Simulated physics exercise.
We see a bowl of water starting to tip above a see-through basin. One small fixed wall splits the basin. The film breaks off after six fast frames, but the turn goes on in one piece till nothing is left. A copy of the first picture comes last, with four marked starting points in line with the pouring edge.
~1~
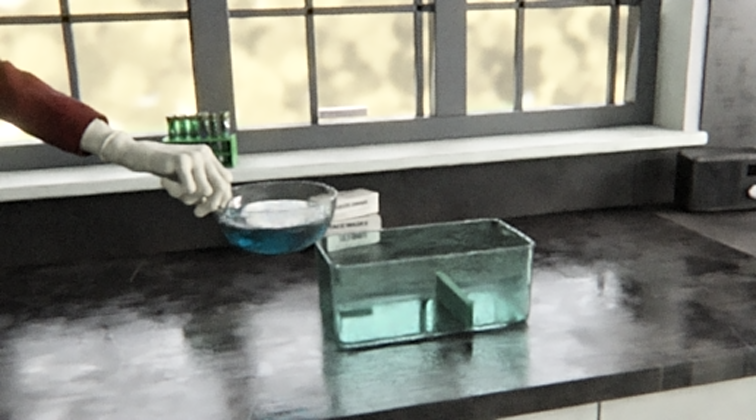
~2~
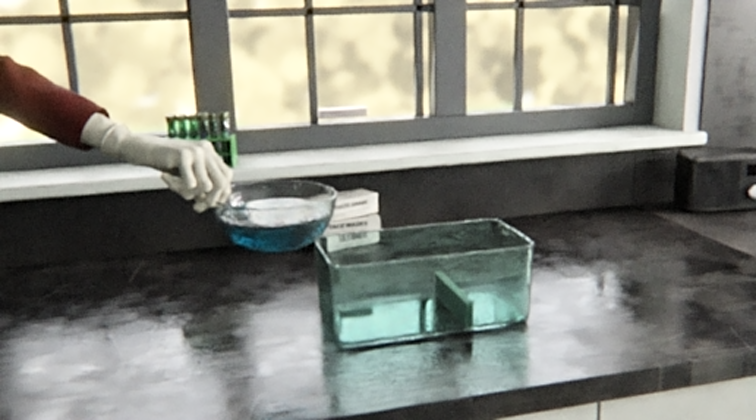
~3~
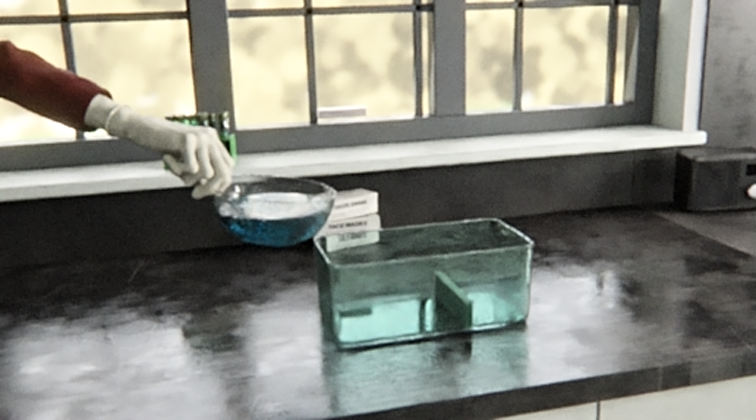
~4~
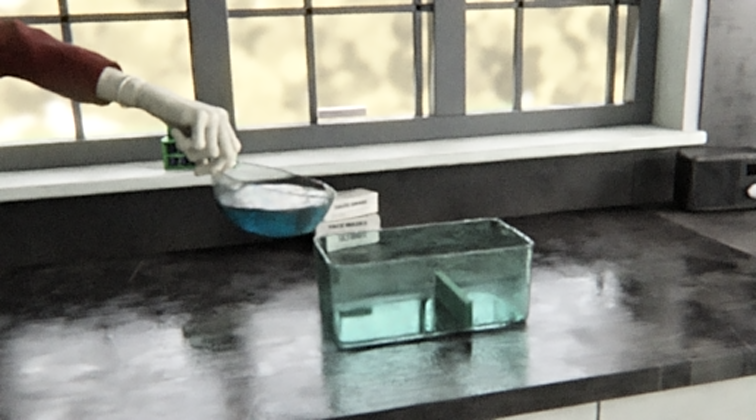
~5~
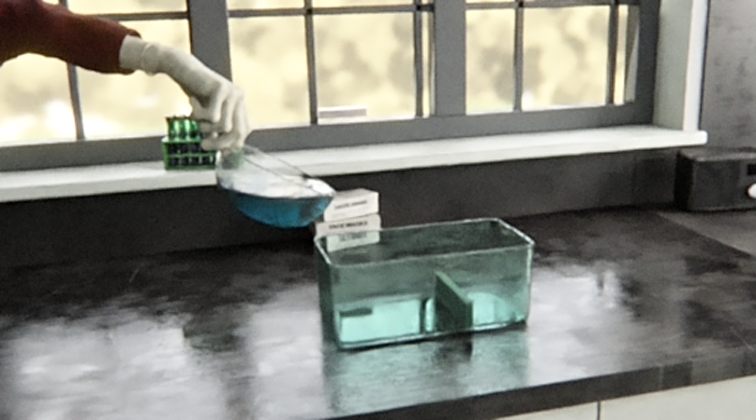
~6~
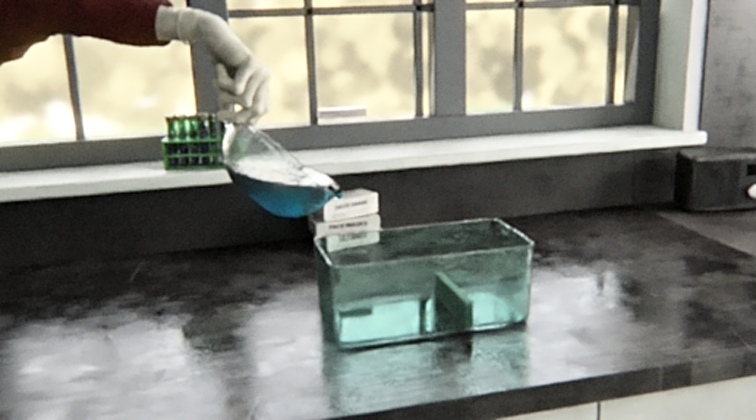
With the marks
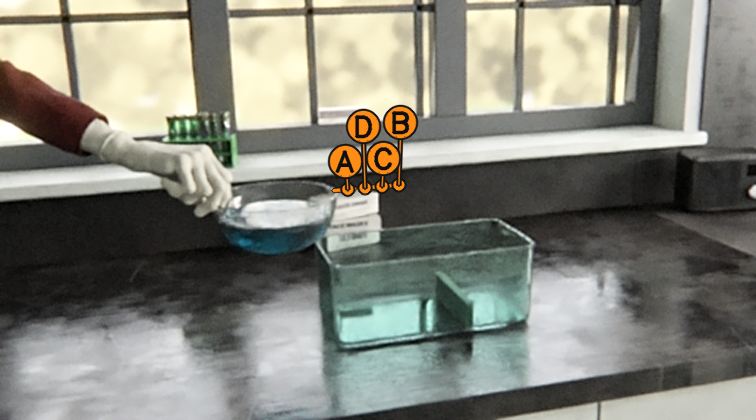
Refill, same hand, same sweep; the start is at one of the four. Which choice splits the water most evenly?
Choose C.
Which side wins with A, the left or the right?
The left one.
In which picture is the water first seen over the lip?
Picture 6.
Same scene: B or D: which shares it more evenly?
Here it is spot B.
In orange, A at (347, 189); B at (398, 184); C at (382, 186); D at (365, 187).
For spot A, about 85 % ends left of the wall and 10 % right of it; 5 % is lost outside.
For spot B, about 33 % ends left of the wall and 62 % right of it; 5 % is lost outside.
For spot C, about 50 % ends left of the wall and 44 % right of it; 6 % is lost outside.
For spot D, about 77 % ends left of the wall and 15 % right of it; 8 % is lost outside.
